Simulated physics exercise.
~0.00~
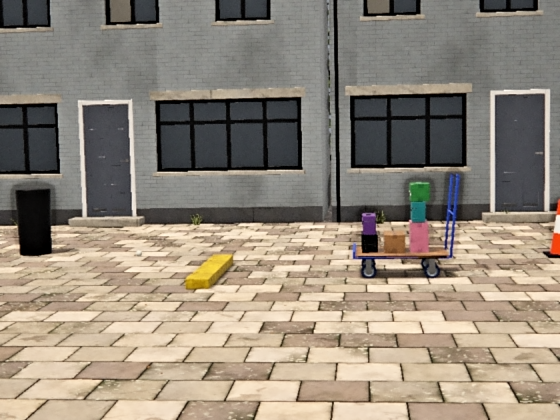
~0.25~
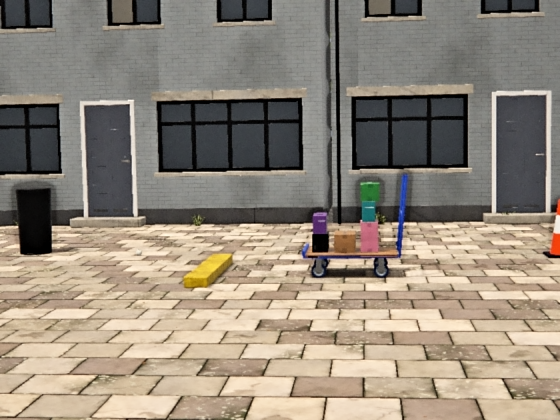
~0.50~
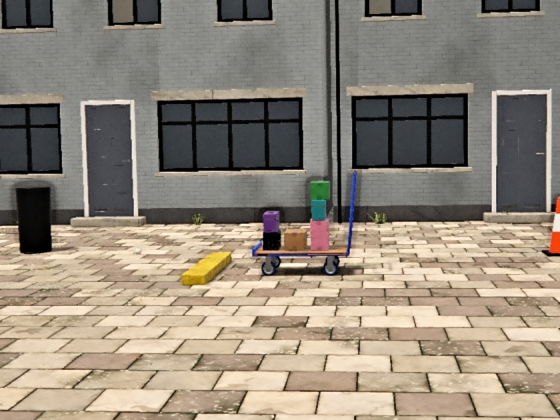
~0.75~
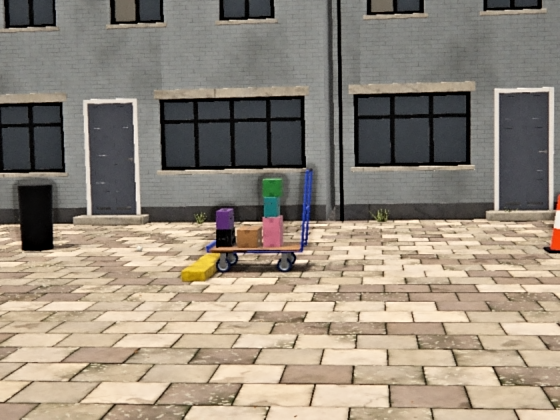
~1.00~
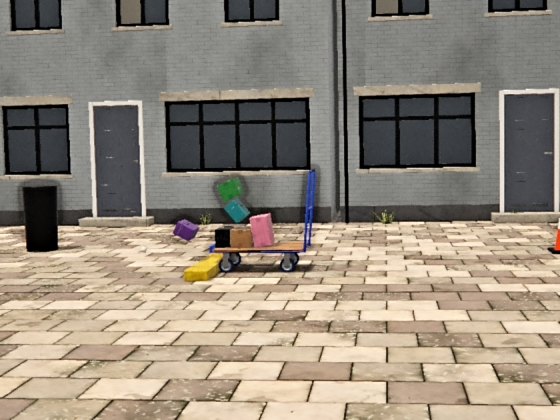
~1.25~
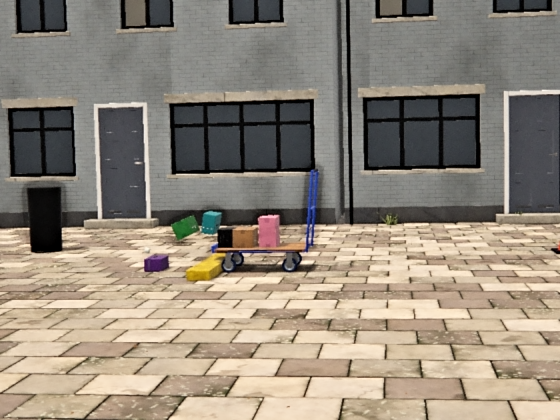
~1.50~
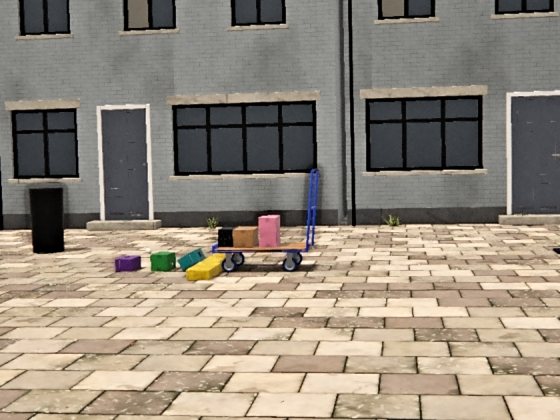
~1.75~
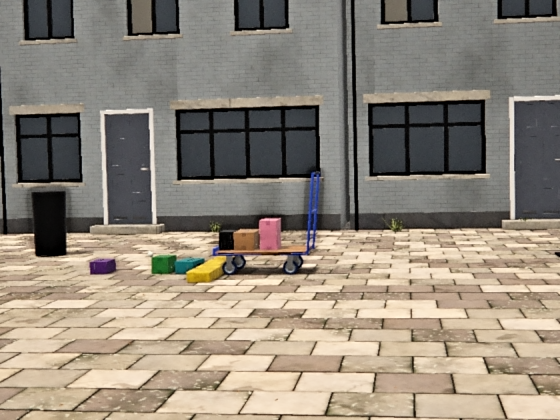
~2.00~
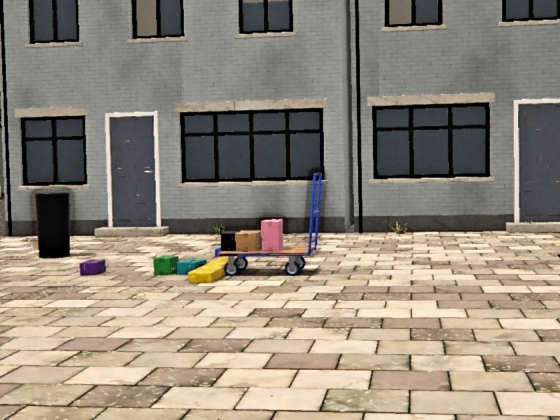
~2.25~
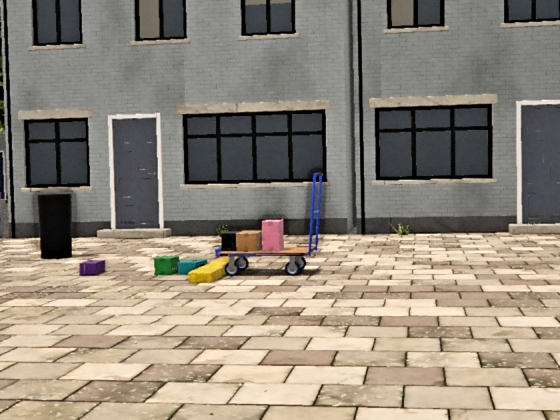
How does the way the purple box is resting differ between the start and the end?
At the start the purple box stands upright on the trolley's load, and at the end it lies on its side on the paving.
